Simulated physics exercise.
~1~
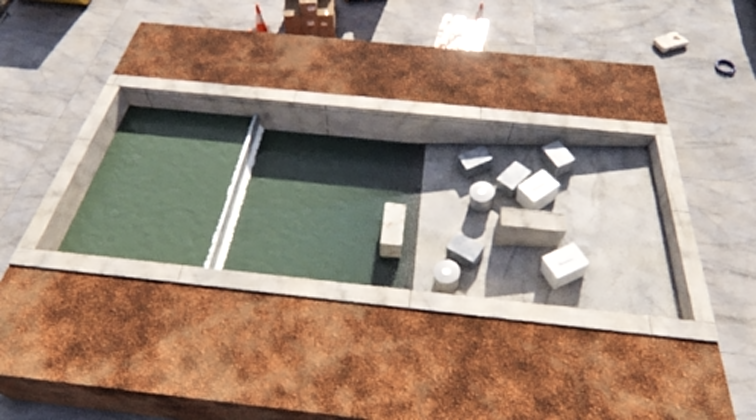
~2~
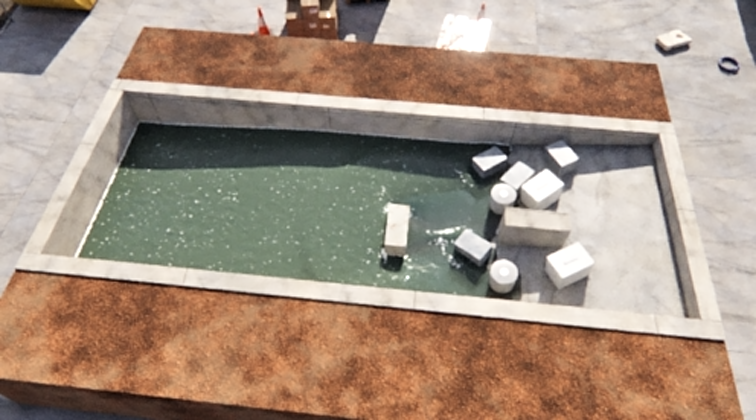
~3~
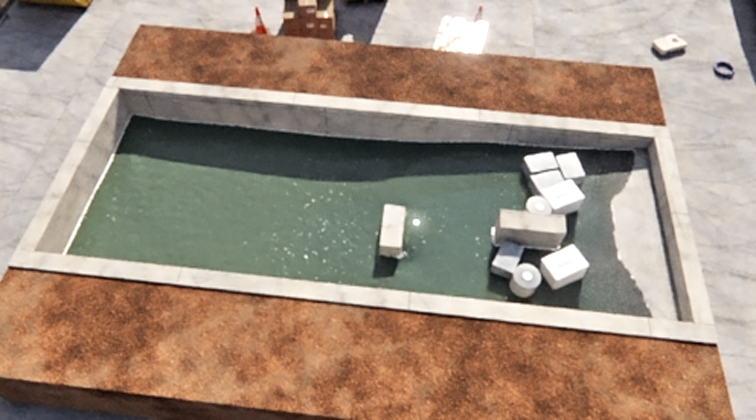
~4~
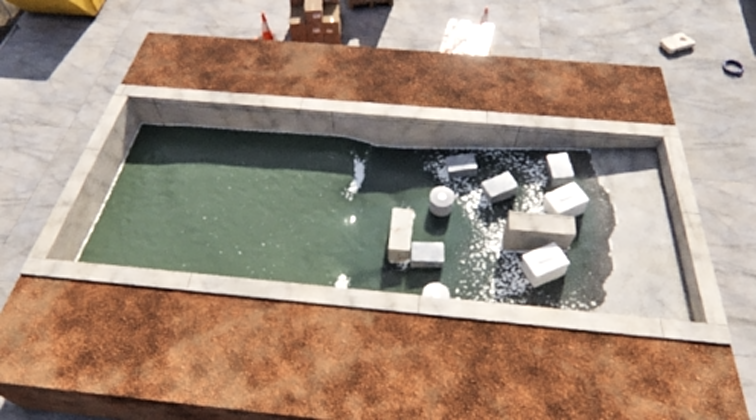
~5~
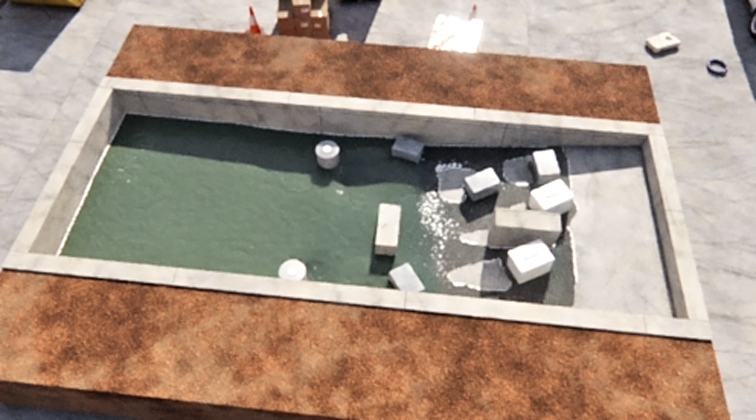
A long concrete basin of dark green water, bordered by rusty brown strips, is seen from high above in a slightly swaying view. A thin white barrier crosses the water on the left, while pale crates and round tubs lie scattered around a fixed block on the dry grey slope at right. The barrier disappears, and water surges rightward, pushing the nearest pieces up the slope and bunching them together. It then draws back in white foam, carrying several leftward. At the end, two tubs and two crates sit in the green water, while the other crates remain on the wet slope.
